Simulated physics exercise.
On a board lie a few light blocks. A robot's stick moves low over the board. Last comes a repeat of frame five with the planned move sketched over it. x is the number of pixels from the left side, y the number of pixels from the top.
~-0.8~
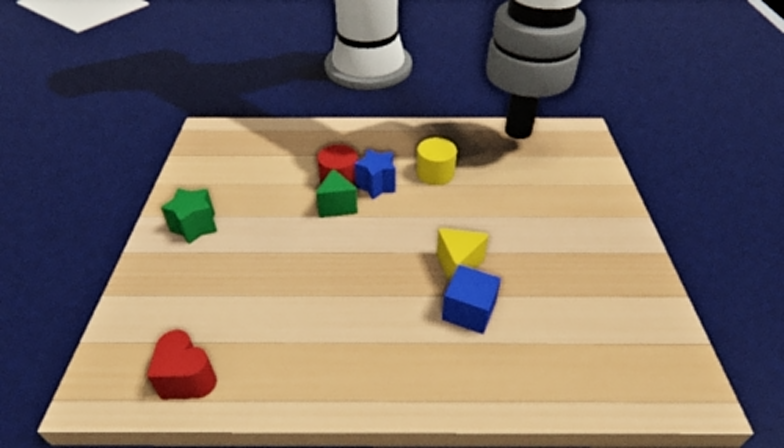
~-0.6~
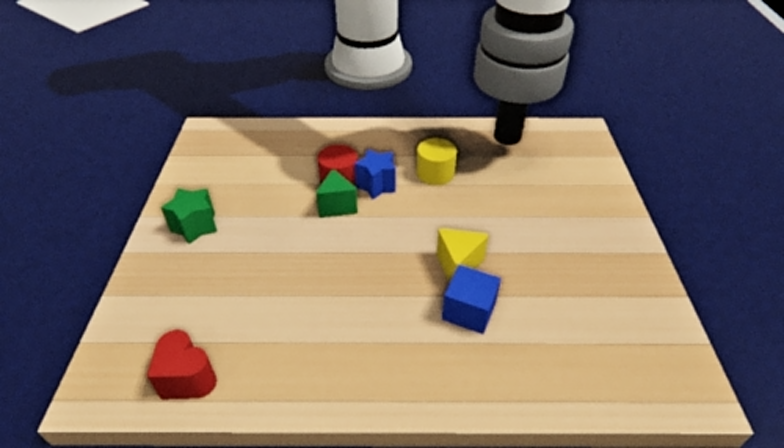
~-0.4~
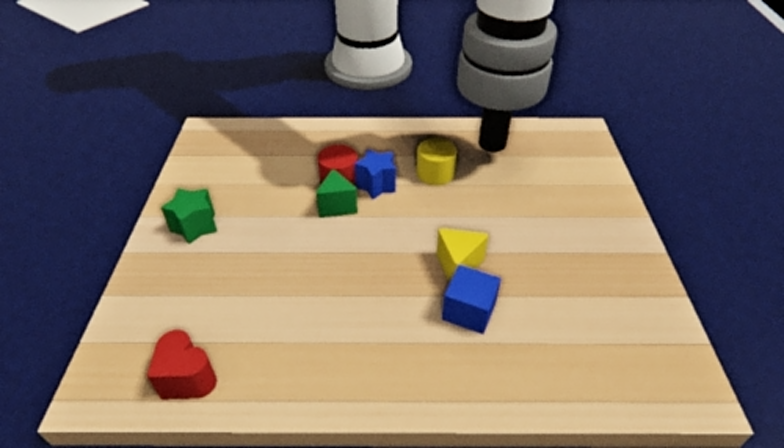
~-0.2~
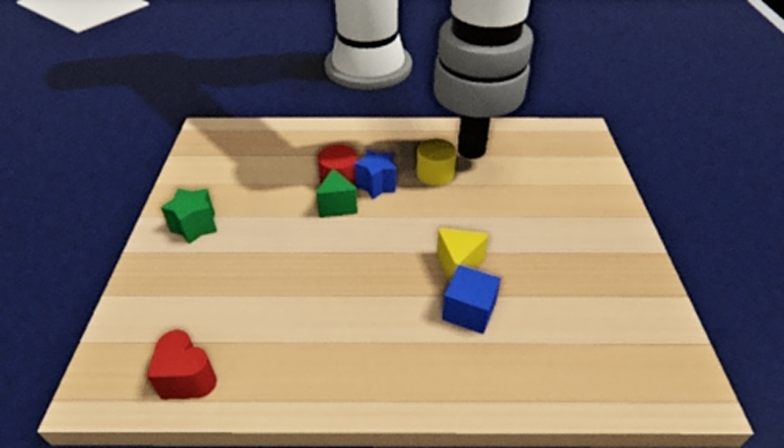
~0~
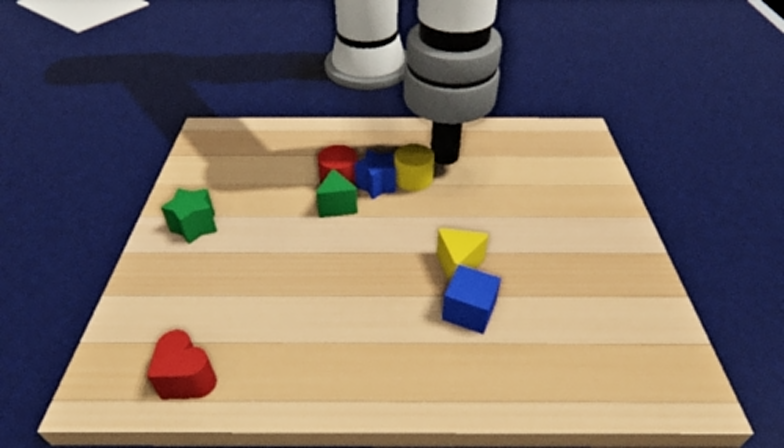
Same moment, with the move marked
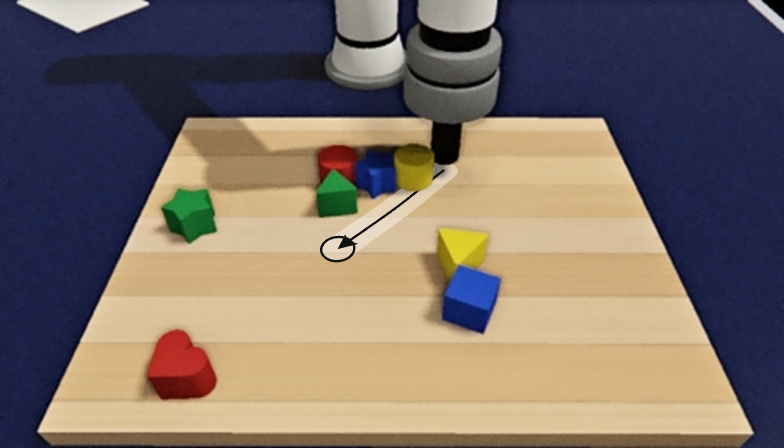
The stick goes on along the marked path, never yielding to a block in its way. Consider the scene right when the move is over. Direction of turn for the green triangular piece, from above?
It swings round anticlockwise.
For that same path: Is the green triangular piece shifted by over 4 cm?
Yes - that is the case.
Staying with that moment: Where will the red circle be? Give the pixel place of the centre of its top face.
Roughly at (312, 150).
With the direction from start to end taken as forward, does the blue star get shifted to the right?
Answer: Yes.
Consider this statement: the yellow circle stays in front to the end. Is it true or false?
The statement is incorrect.
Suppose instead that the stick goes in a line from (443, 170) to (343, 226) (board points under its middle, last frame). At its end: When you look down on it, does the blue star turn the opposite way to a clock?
No, it doesn't check out.
Drawn move, from (443, 170) to (338, 249).
What follows on the original path. One third of the way, stick at (413, 182); green triangular piece at (318, 187); red circle at (319, 154); blue star at (342, 170), turned 15° clockwise; yellow circle at (377, 173).
Two thirds of the way, stick at (377, 208); green triangular piece at (296, 191), turned 25° anticlockwise; red circle at (312, 151); blue star at (317, 173), turned 50° clockwise; yellow circle at (340, 190).
At the end, stick at (336, 236); green triangular piece at (282, 191), turned 30° anticlockwise; red circle at (312, 150); blue star at (310, 174), turned 65° clockwise; yellow circle at (316, 201).
